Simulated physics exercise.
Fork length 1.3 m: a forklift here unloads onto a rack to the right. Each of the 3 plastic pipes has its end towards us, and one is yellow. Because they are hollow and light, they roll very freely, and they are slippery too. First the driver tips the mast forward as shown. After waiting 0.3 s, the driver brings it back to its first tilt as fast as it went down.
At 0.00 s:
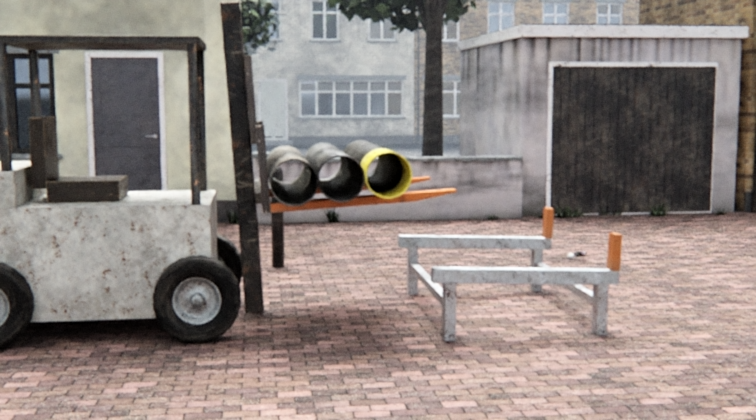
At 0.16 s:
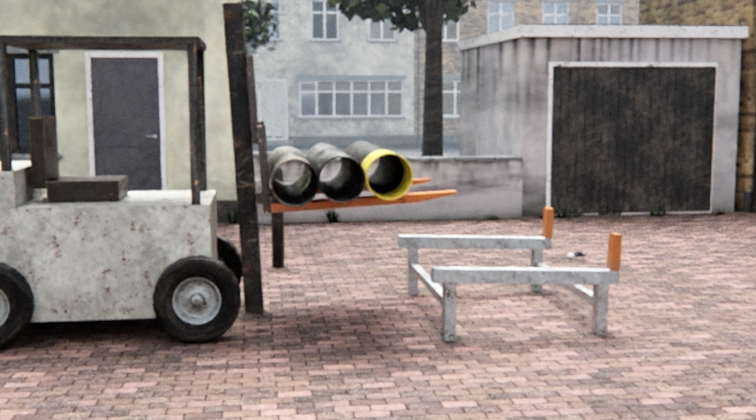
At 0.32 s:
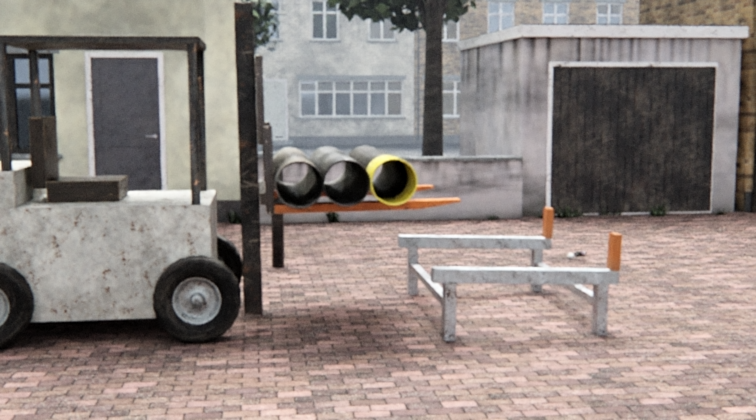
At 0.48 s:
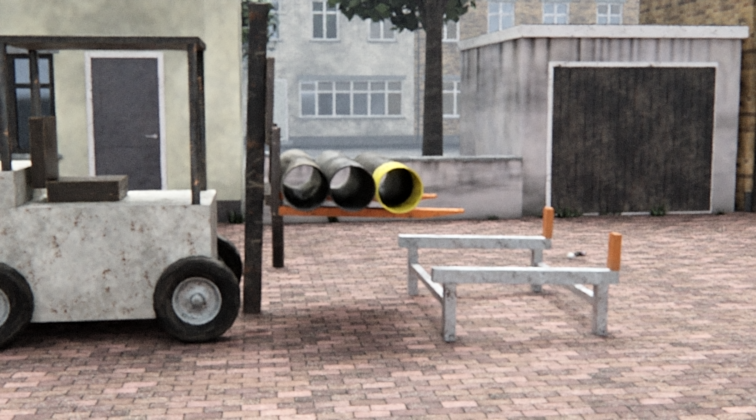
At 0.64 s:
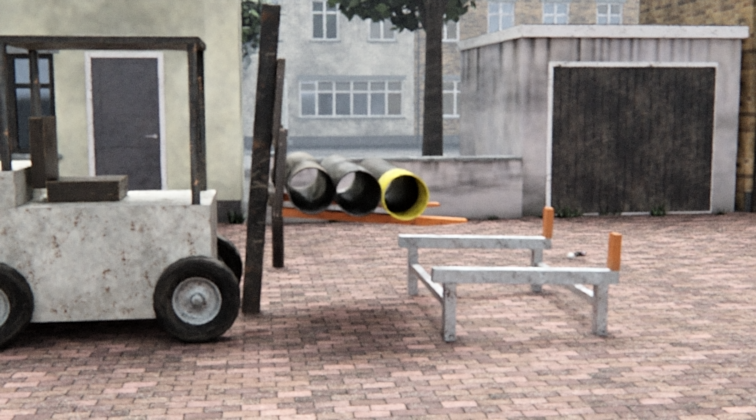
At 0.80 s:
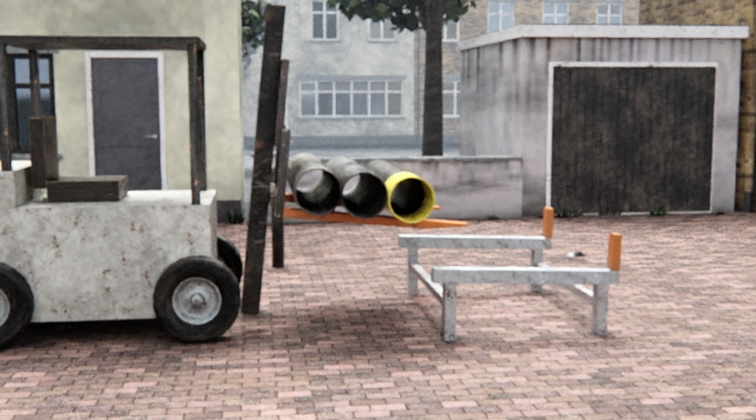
A forklift stood still on a brick yard, holding three pipes, one of them yellow, beside a low rack, and its mast slowly tilted forward, so the forks and pipes dipped slightly downward to the right.
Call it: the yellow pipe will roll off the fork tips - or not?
It will.
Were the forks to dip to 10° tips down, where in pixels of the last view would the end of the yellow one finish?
(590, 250), roughly.
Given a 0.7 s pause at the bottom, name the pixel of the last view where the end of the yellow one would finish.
I'd put it somewhere near (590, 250).
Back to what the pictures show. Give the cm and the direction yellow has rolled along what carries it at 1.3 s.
Yellow 25 right.
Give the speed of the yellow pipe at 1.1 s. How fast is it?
The speed is close to 0.4 m/s.
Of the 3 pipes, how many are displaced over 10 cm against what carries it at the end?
1.
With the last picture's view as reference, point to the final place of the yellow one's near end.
Roughly (592, 248).
By 1.1 s, yellow is on the forks, 35 cm from the tips, rolling right; 0 off the forks so far.
By 1.3 s, yellow is on the forks, 25 cm from the tips, rolling right; 0 off the forks so far.
By 1.6 s, yellow is on the forks, 5 cm from the tips, rolling right; 0 off the forks so far.
By 1.9 s, yellow is on the rack, 105 cm from the rack's far end, rolling right; 1 off the forks so far.
Finally (5.7 s), yellow is on the rack, 20 cm from the rack's far end; 1 off the forks so far.
